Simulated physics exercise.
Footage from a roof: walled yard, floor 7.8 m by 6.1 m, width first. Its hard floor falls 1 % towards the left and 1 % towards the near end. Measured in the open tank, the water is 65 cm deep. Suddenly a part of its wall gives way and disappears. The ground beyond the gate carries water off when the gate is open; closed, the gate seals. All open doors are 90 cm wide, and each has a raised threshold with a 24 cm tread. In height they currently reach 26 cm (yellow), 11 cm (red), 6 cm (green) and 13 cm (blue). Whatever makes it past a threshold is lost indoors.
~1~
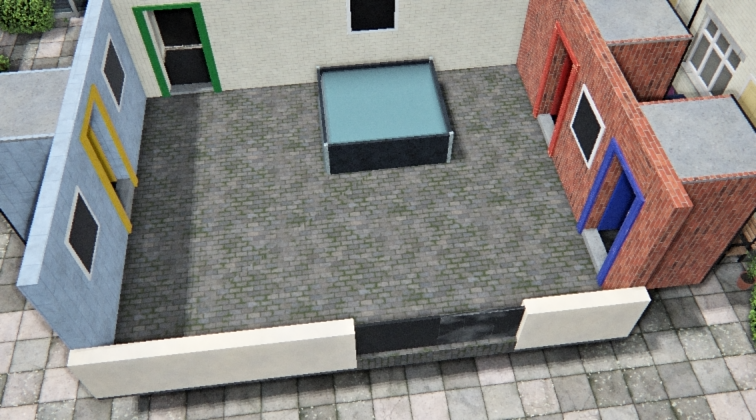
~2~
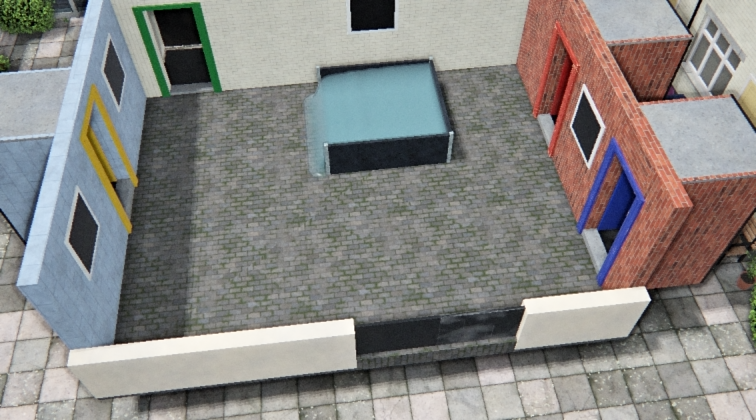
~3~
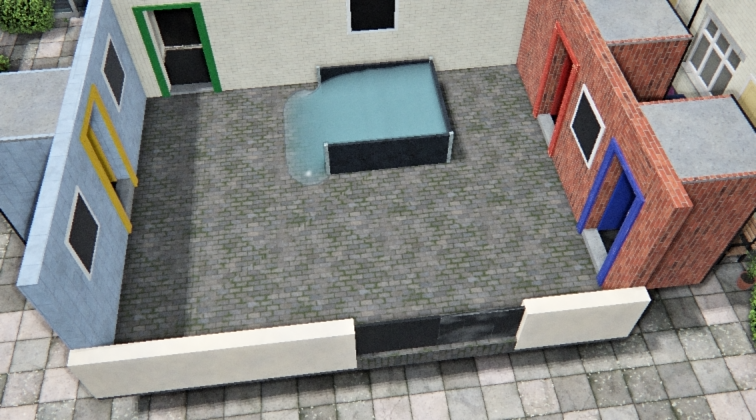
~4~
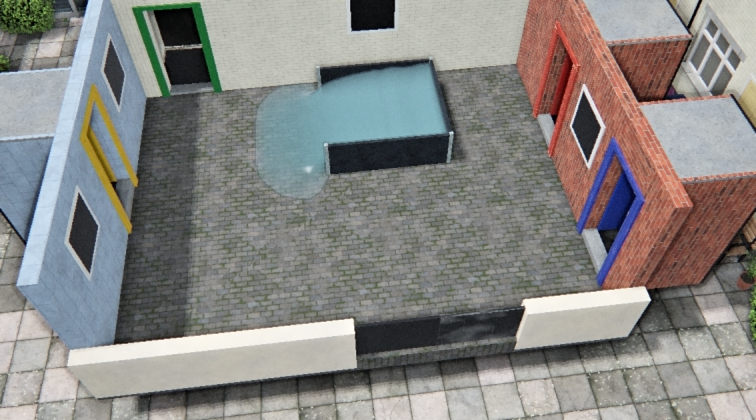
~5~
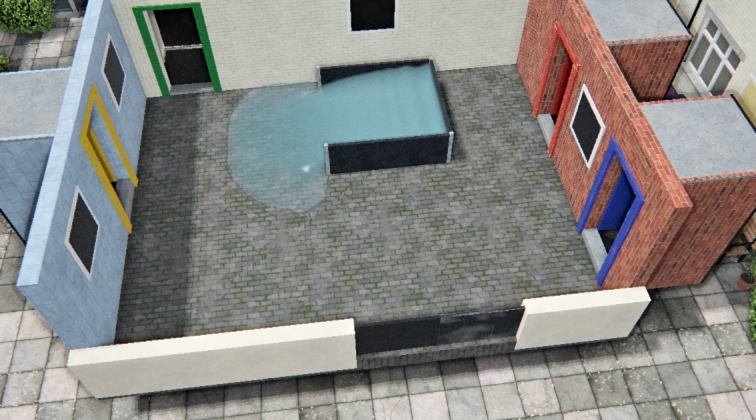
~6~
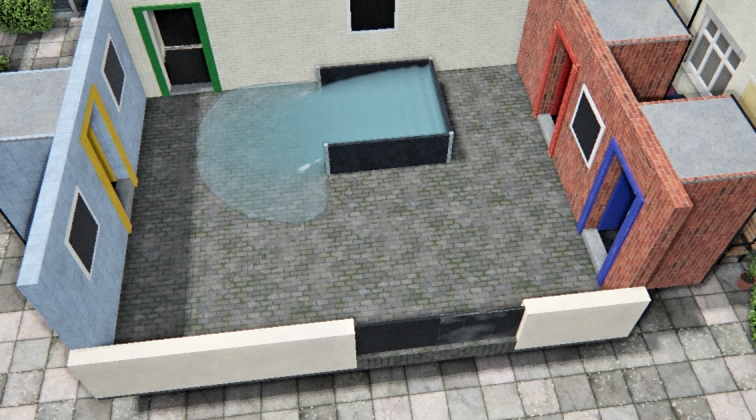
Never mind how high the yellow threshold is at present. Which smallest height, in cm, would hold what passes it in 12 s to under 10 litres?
It would have to be roughly 26.5 cm high.
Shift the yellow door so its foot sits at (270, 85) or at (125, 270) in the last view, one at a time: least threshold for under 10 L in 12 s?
13.0 and 15 cm.
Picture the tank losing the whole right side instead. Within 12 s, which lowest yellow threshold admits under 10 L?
Close to 7.5 cm at the least.
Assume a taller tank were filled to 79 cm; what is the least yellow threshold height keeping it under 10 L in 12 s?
About 32 cm.
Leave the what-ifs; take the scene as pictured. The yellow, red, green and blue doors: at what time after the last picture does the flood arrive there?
Yellow at 0.5 seconds, red at 7.5 seconds, green at 0.2 seconds, blue at 6.0 seconds.
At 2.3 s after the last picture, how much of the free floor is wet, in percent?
Some 40 per cent is wet.
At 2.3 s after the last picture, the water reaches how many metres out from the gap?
About 5.8 m.
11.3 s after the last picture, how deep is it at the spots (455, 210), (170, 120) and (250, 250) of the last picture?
Roughly 8, 4 and 7 centimetres.
Then, 0.7 s after the last picture water covers 30 % of the floor, deepest (35 cm) near (147, 102); 21 cm at the yellow door, 0 litres in over its 26 cm threshold.
Then, 2.3 s after the last picture water covers 40 % of the floor, deepest (42 cm) near (111, 374); 28 cm at the yellow door, 8 litres in over its 26 cm threshold.
Then, 11.3 s after the last picture water covers 100 % of the floor, deepest (12 cm) near (111, 374); 8 cm at the yellow door, 11 litres in over its 26 cm threshold.
At the yellow door as built, the water peaked near 31 cm, 1.5 s after the last picture.
With a threshold of 24 cm, 21 litres would have come in within the 12 s; with 32 cm, 0 litres. So under 10 litres takes about 26.5 cm.
